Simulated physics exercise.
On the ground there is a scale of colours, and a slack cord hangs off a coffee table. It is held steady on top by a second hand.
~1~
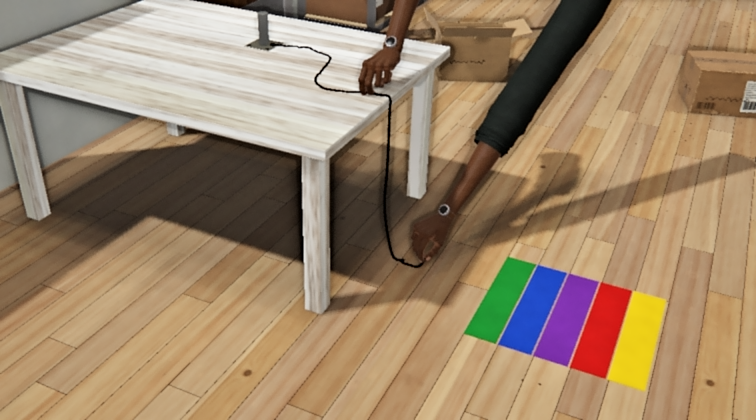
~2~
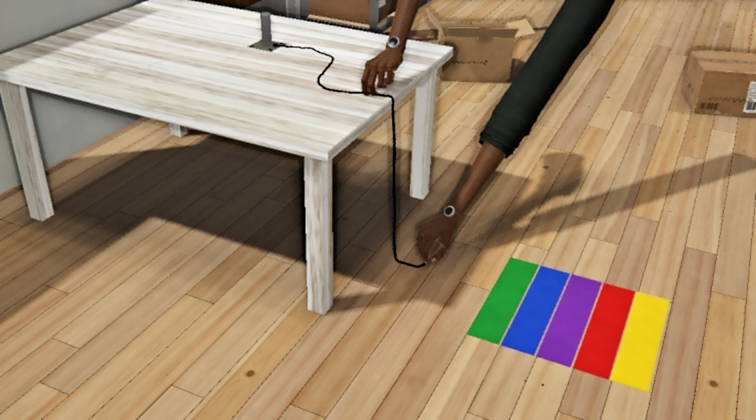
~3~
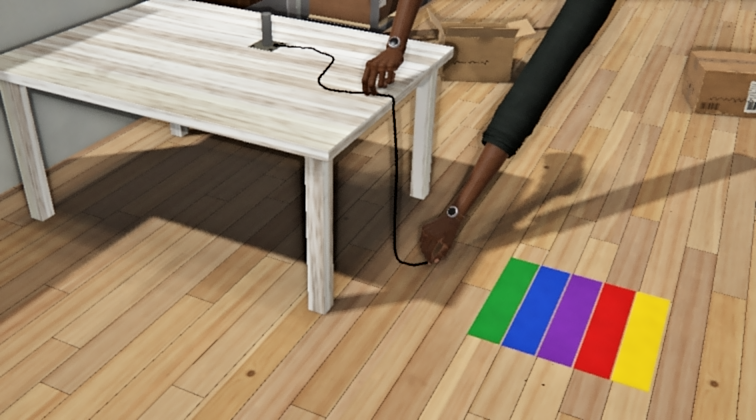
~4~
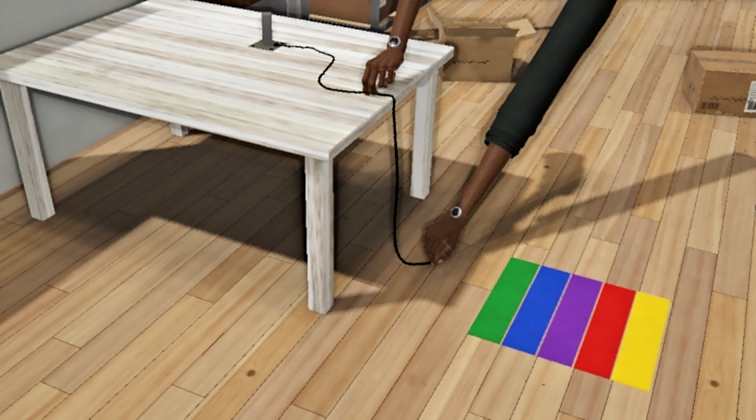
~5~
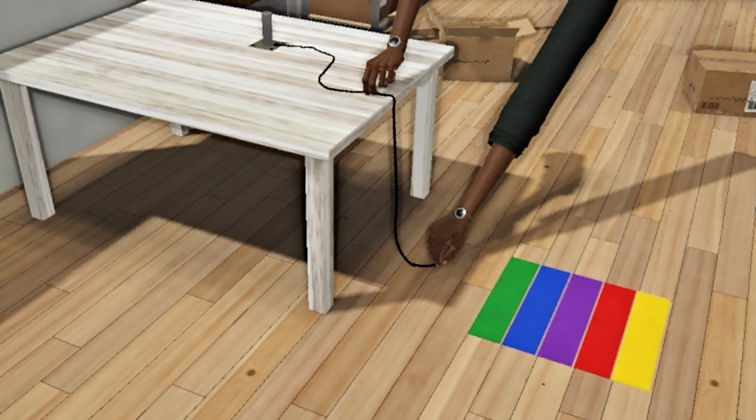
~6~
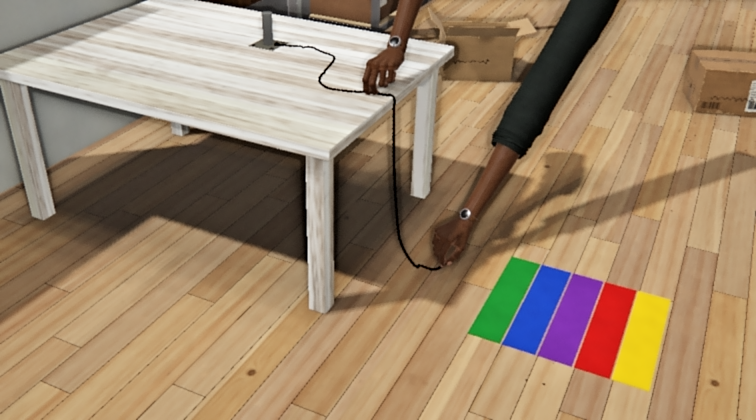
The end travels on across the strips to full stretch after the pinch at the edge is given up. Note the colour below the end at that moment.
Colour below: Red.
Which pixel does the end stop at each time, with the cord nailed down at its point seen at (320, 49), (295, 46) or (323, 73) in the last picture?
Roughly (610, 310), (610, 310) and (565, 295).
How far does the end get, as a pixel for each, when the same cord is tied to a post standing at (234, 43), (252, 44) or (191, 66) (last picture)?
Going by the last picture, roughly (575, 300), (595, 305) and (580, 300).
Early on, end near (544, 292); over blue.
Midway, end near (588, 304); over purple.
At the end of the slack, end near (616, 312); over red. The red one.
